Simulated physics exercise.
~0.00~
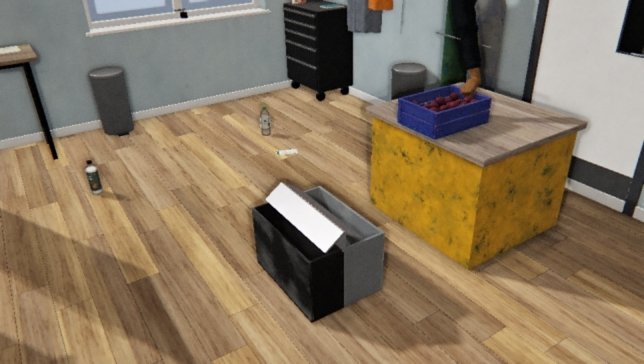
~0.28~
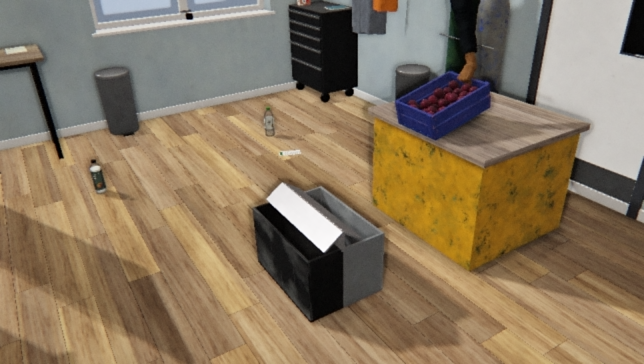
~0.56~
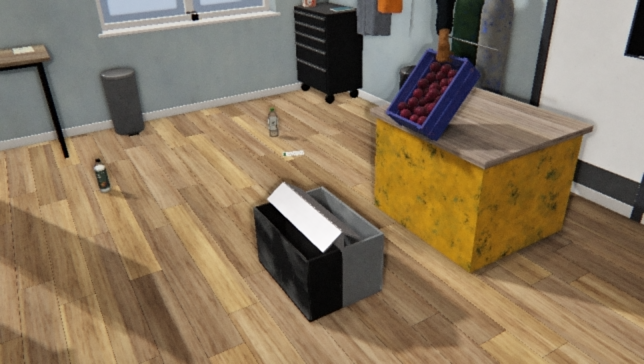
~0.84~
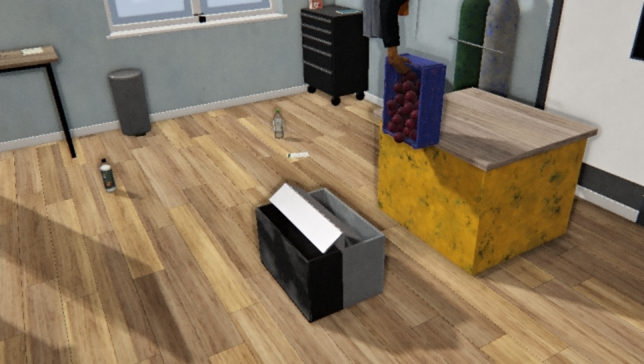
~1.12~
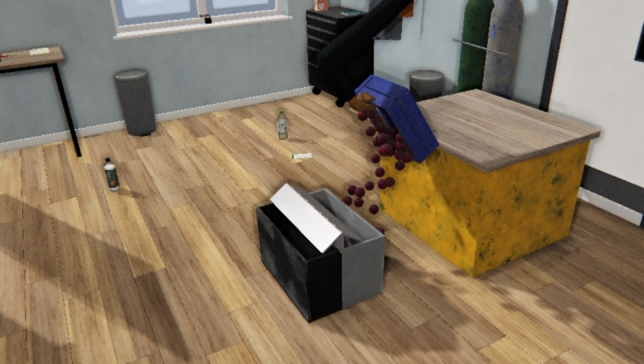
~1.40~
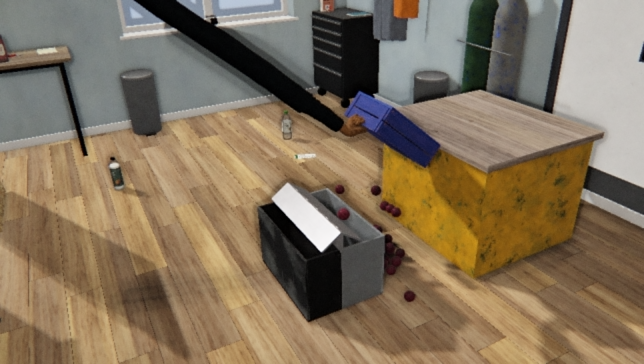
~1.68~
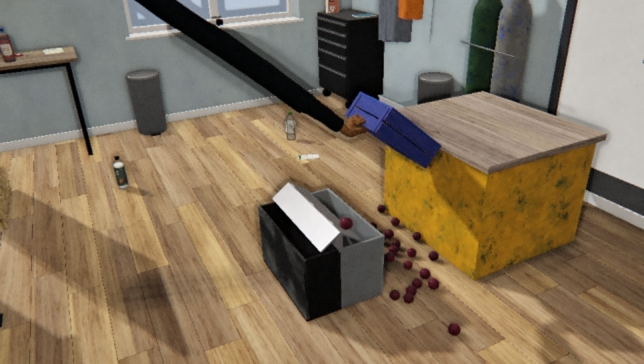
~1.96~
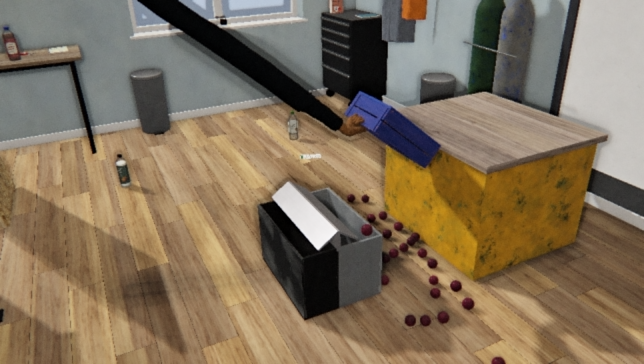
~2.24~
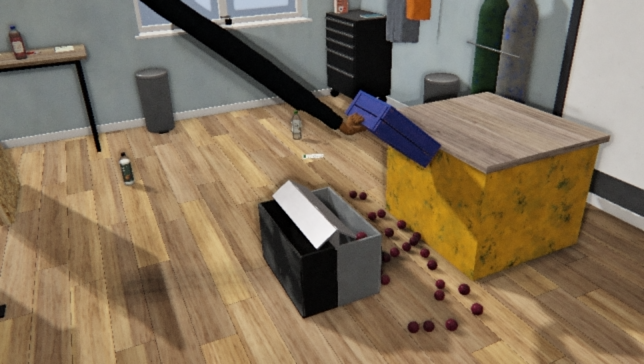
A blue crate tips off the yellow bench, spilling most of its red onions onto the floor.
